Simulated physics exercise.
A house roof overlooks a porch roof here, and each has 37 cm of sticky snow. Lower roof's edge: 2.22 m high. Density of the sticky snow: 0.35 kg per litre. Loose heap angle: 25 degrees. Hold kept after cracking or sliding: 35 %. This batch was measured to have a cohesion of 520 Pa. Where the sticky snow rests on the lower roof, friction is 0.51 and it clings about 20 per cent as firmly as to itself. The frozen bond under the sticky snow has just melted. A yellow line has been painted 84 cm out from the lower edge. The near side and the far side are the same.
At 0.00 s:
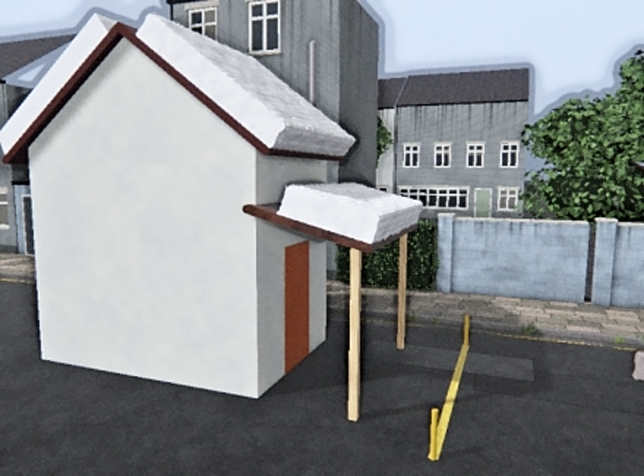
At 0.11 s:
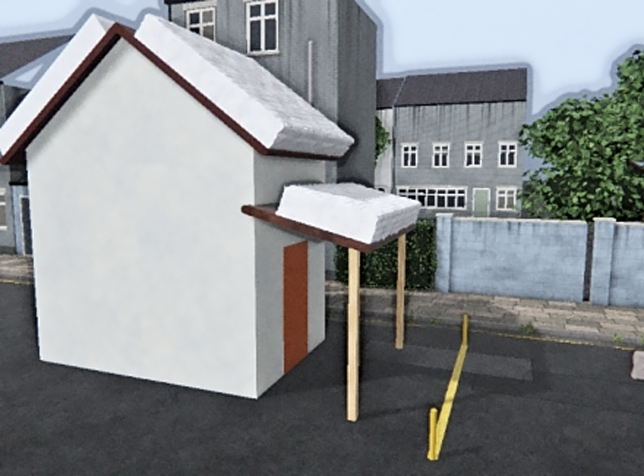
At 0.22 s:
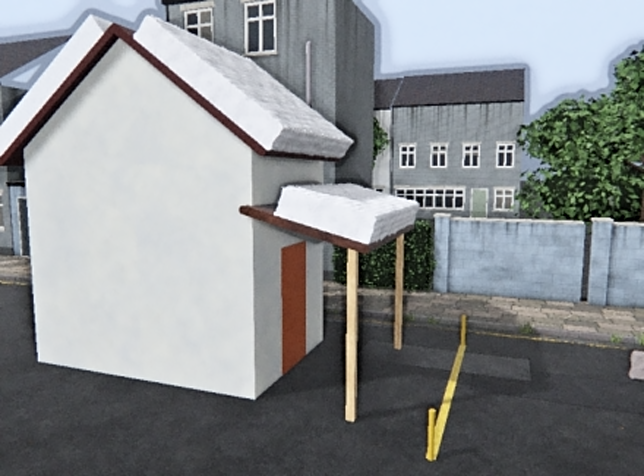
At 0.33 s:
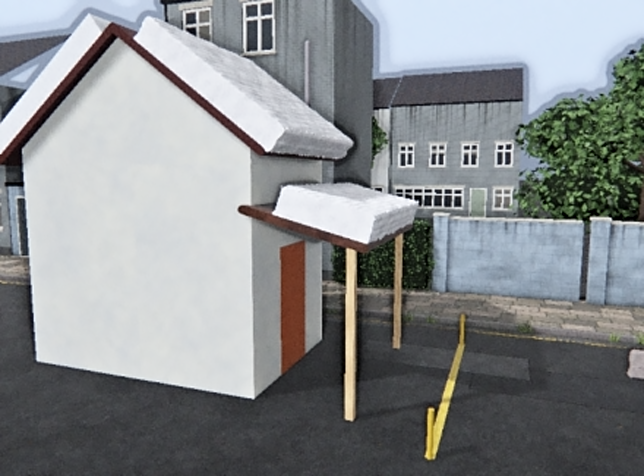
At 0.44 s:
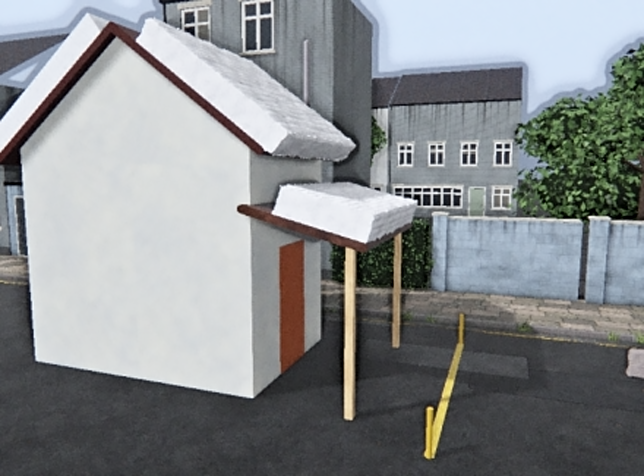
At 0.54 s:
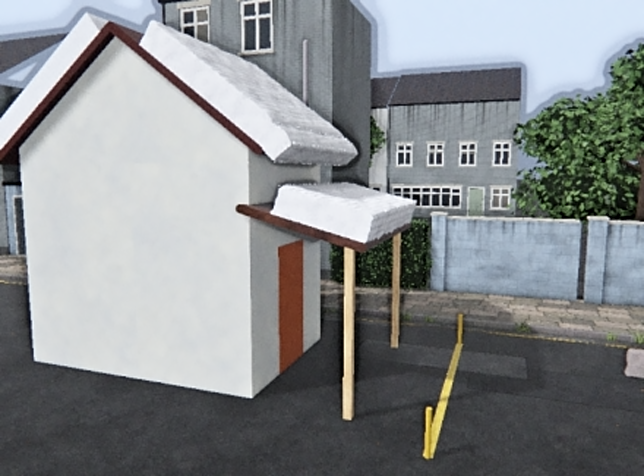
Thick white snow lies on the roof of a pale, brown-edged house and on its small porch roof, seen from slightly above in a dark paved yard. An orange-red door stands beneath the porch by two wooden posts, with a yellow line at right and grey buildings, a wall and trees behind. The snow on the main roof slides slightly down to the right, its lower end poking past the edge, while the view drifts very slightly.
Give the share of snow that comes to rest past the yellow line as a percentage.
Roughly 39 percent.
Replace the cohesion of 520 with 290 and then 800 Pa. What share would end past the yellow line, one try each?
First try roughly 50 per cent, second try roughly 25 per cent.
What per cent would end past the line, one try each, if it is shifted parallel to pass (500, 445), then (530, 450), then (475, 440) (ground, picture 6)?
I'd guess near 20 %, then near 12 %, and near 25 % on the last try.
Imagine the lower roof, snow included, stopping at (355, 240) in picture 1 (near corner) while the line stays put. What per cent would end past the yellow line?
About 50 %.
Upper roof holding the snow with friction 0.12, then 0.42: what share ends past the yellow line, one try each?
I'd say 65 %, followed by 45 %.
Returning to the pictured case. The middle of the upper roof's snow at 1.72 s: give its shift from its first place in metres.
1.8 m.
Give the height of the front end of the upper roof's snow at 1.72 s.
Height: Approx. 2.6 m.
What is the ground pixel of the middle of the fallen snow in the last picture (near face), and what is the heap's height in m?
(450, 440), 0.5 m.
By 1.08 s, none is below the lower edge and 0 % is past the line.
By 1.72 s, none is below the lower edge and 0 % is past the line.
By 2.36 s, 34 % is below the lower edge and 14 % is past the line.
By 3.00 s, 59 % is below the lower edge and 35 % is past the line.
By 4.50 s, at the end, 66 % is below the lower edge and 39 % is past the line.
